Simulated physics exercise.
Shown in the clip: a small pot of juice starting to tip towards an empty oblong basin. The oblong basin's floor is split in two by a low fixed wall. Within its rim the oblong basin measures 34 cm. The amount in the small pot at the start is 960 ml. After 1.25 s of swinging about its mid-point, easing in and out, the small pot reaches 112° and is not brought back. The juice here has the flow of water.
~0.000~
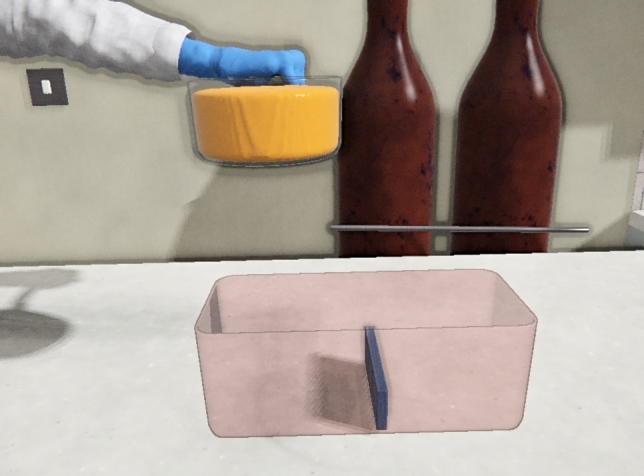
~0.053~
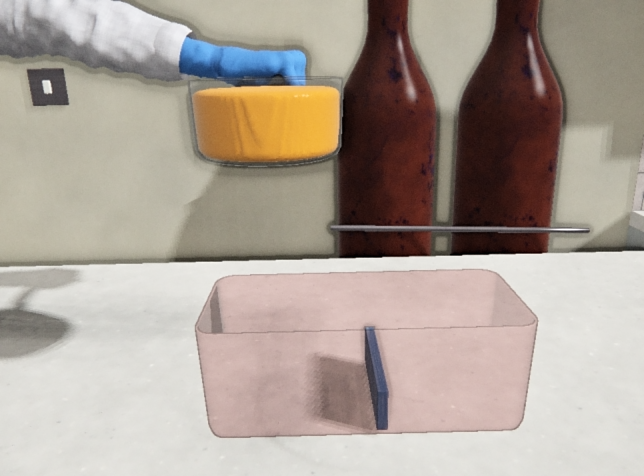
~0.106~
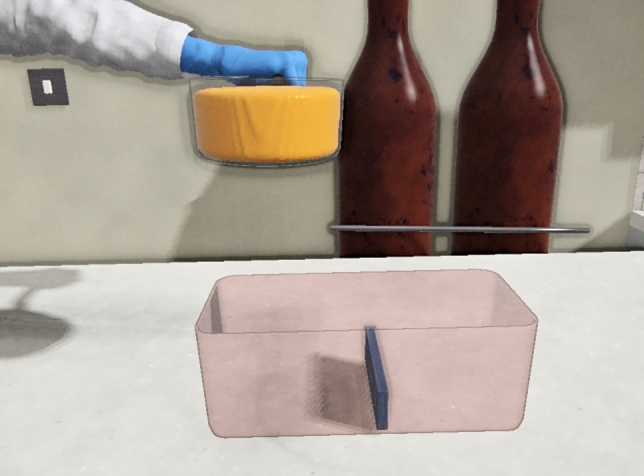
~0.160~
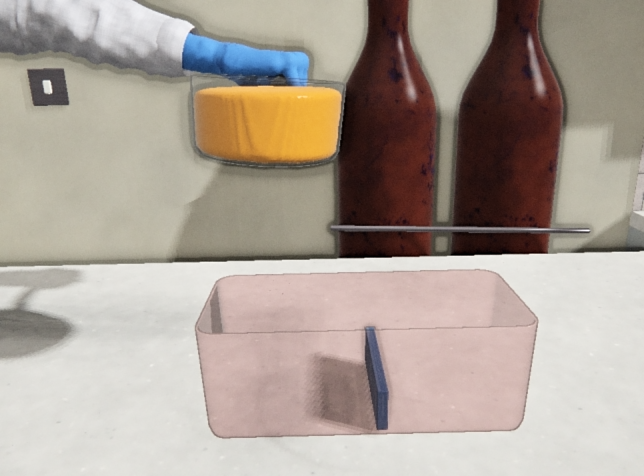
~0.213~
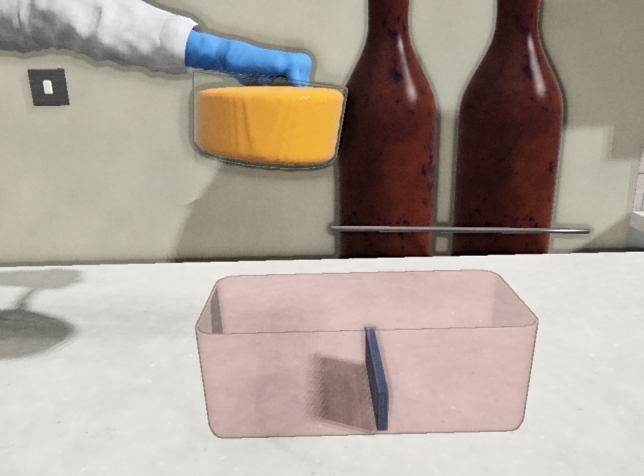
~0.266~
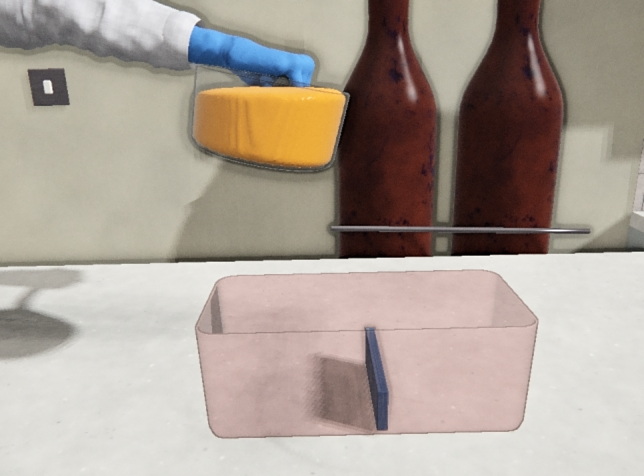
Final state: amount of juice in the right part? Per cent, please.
Approximately 79 %.
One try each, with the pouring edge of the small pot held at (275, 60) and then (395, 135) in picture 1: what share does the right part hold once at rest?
Roughly 45 per cent the first time and 90 per cent the second.
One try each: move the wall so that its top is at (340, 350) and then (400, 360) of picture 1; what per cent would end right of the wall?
95 per cent first, 65 per cent second.
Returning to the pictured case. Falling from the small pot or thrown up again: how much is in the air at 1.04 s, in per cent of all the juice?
Near 10 per cent, I'd say.
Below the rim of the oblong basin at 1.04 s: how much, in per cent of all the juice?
Near 82 in a hundred.
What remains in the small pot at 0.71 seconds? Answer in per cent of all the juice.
I'd put it near 48 percent.
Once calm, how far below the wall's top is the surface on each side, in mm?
Left side: Around 42 mm. Right side: Around 12 mm.
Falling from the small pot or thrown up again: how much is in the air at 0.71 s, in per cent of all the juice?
Roughly 38 percent.
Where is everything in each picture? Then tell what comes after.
In the first frame, tilt 0°; pouring edge (341, 79); surface from (194, 93) to (339, 89); the oblong basin's rim runs from (207, 303) to (515, 295); the wall's top is at (375, 357).
In the second frame, tilt 0°; pouring edge (342, 80); surface from (195, 93) to (339, 90).
In the third frame, tilt 2°; pouring edge (343, 82); surface from (196, 92) to (340, 90).
In the fourth frame, tilt 4°; pouring edge (344, 86); surface from (198, 92) to (341, 91).
In the fifth frame, tilt 8°; pouring edge (346, 91); surface from (199, 93) to (342, 92).
In the sixth frame, tilt 12°; pouring edge (348, 97); surface from (200, 93) to (346, 93).
By 0.71 s the tilt is 68° and 49 per cent is still to pour, 1 is left of the wall and 13 right of it.
By 1.04 s the tilt is 104° and 7 per cent is still to pour, 6 is left of the wall and 76 right of it.
By 1.38 s the tilt is 112° and 0 per cent is still to pour, 19 is left of the wall and 79 right of it.
By 1.75 s the tilt is 112° and 0 per cent is still to pour, 20 is left of the wall and 79 right of it.
At rest 20 per cent lies left of the wall, 79 right of it and 1 outside.
